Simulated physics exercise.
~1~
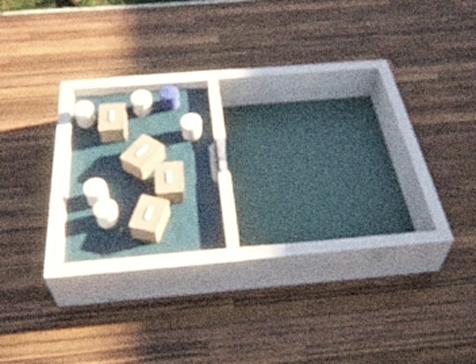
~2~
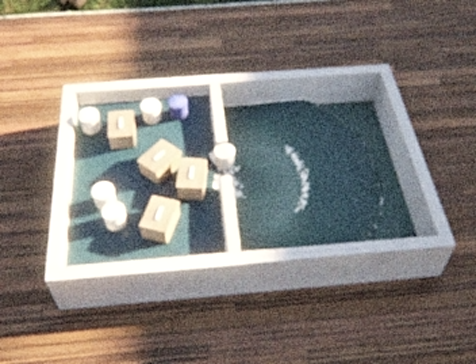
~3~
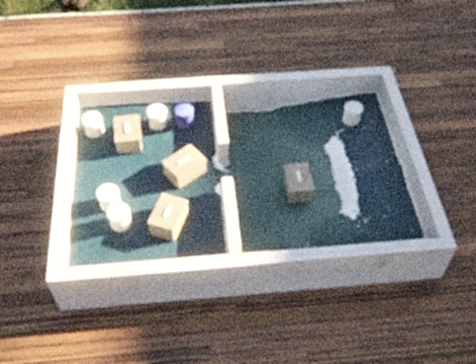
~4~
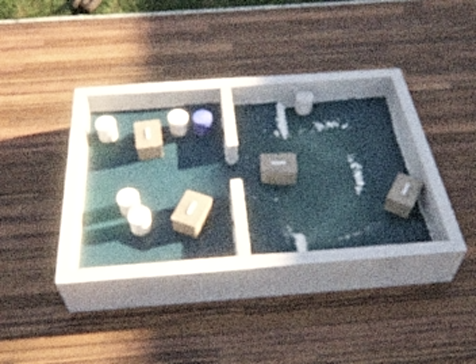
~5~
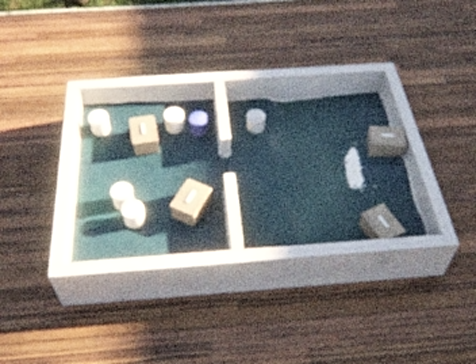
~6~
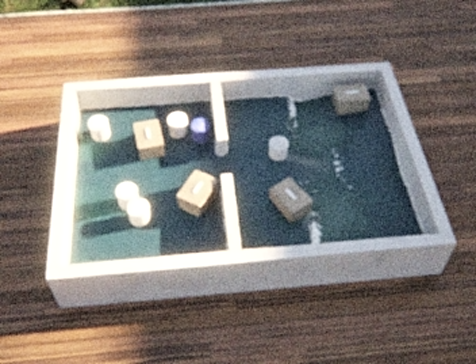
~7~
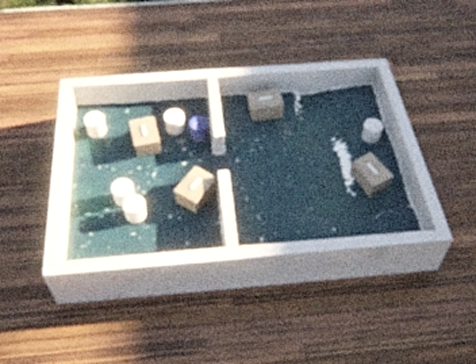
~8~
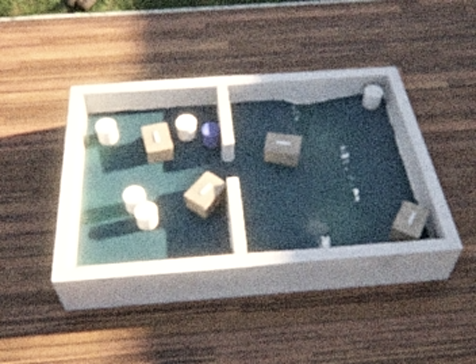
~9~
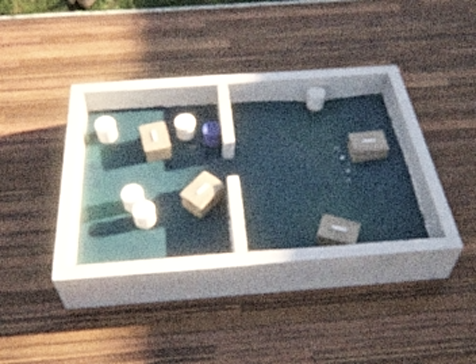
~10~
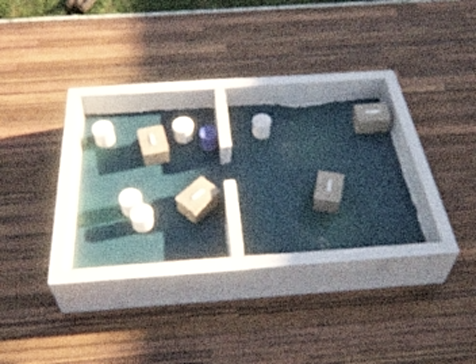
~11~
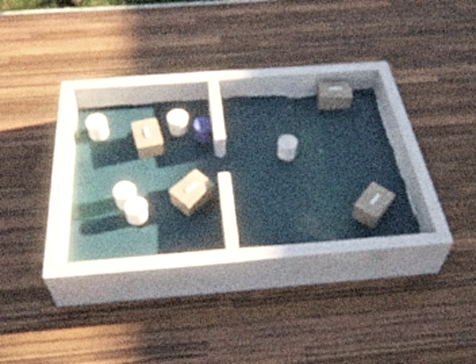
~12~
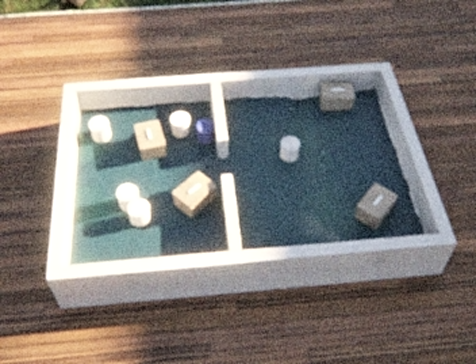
Two blocks and a white pail drift around the tank's right side, the blue pail staying left.
